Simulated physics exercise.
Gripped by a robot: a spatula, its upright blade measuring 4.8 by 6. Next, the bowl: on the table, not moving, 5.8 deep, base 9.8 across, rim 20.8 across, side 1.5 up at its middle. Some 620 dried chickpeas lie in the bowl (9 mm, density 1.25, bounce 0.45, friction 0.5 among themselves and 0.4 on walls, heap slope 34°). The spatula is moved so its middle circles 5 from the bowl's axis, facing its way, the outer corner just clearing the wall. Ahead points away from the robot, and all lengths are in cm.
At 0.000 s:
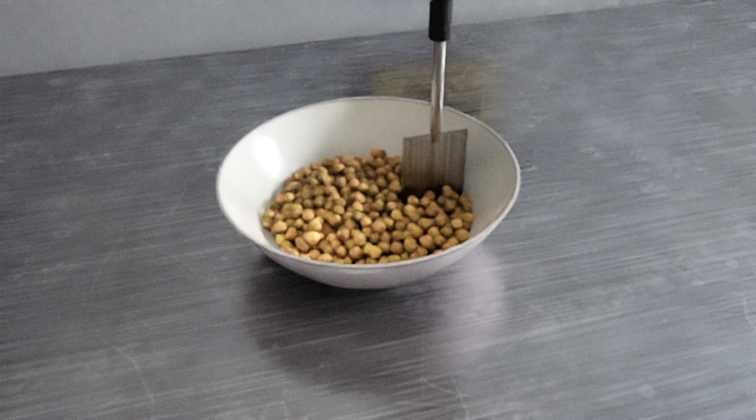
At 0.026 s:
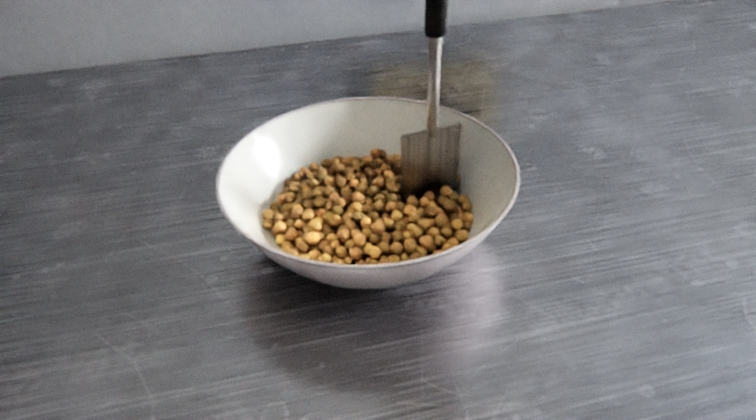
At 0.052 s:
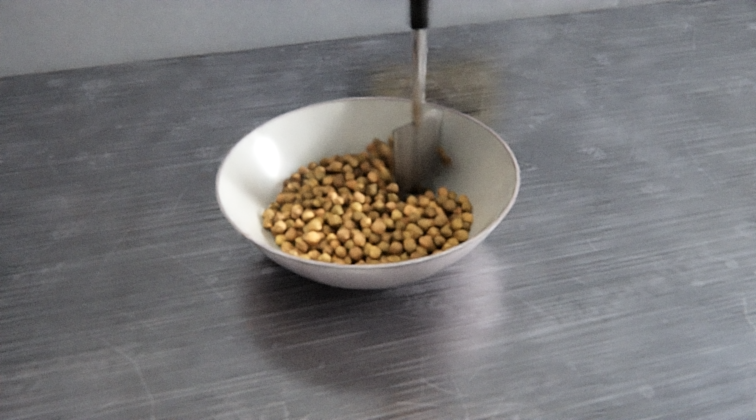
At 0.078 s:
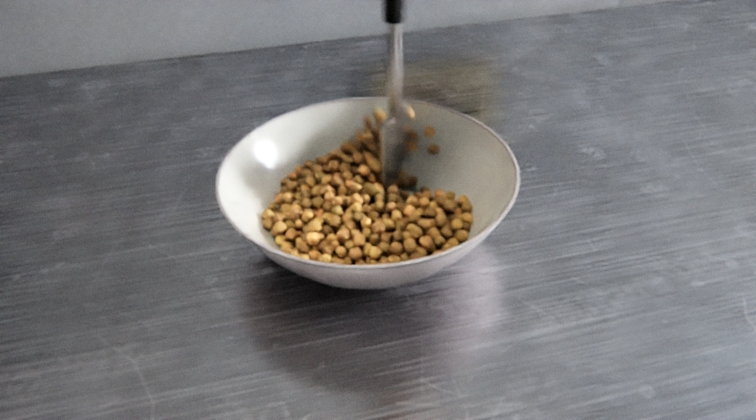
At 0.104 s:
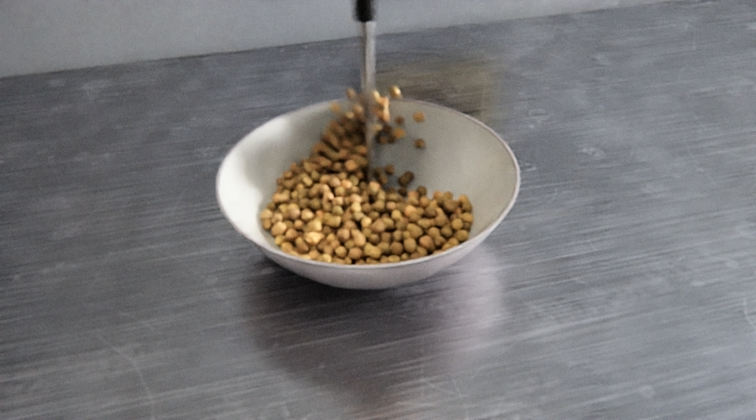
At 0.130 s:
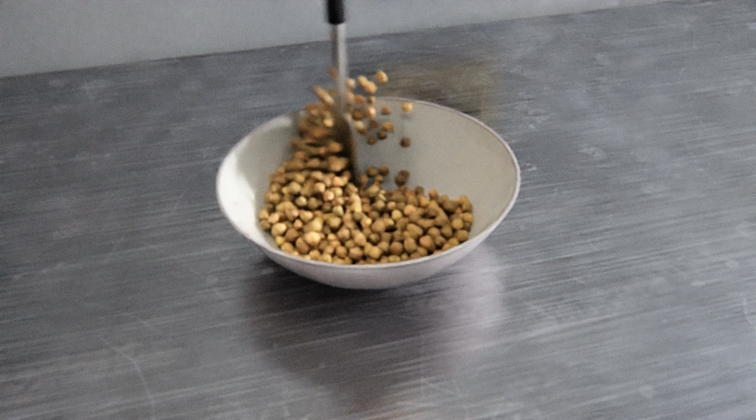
On a brushed grey tabletop, a metal spatula with a black handle sweeps leftward through a white bowl of dried chickpeas, its blade turning edge-on as chickpeas bunch up ahead of it and several hop into the air.
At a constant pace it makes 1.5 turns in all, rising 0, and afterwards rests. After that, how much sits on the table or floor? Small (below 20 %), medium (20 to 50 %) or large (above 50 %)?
It is medium.
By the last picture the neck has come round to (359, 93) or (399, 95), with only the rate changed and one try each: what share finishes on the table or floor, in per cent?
Roughly 25 per cent on the first try and 5 per cent on the second.
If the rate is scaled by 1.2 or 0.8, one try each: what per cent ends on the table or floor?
Estimates in order: Near 45 % and near 20 %.
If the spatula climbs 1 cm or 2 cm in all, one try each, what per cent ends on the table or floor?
20 and 15 %.
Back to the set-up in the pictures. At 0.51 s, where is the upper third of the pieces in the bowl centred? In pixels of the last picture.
Near (373, 136).
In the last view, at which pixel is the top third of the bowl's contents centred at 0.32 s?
I'd put it at around (402, 240).
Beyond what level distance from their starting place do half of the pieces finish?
Roughly 11 cm.
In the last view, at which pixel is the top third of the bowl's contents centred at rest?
In the final view it lies around (326, 226).
By 0.32 s, 268° round, highest piece 9 above the table; 535 in the bowl, 36 on the table or floor, 44 in flight or on the tool.
By 0.51 s, 77° round, highest piece 9 above the table; 451 in the bowl, 130 on the table or floor, 34 in flight or on the tool.
By 0.80 s, 180° round, highest piece 5 above the table; 410 in the bowl, 205 on the table or floor.
By 1.50 s, 180° round, highest piece 5 above the table; 410 in the bowl, 205 on the table or floor.
Final count, 410 in the bowl, 205 on the table or floor. That is 33 % on the table or floor.
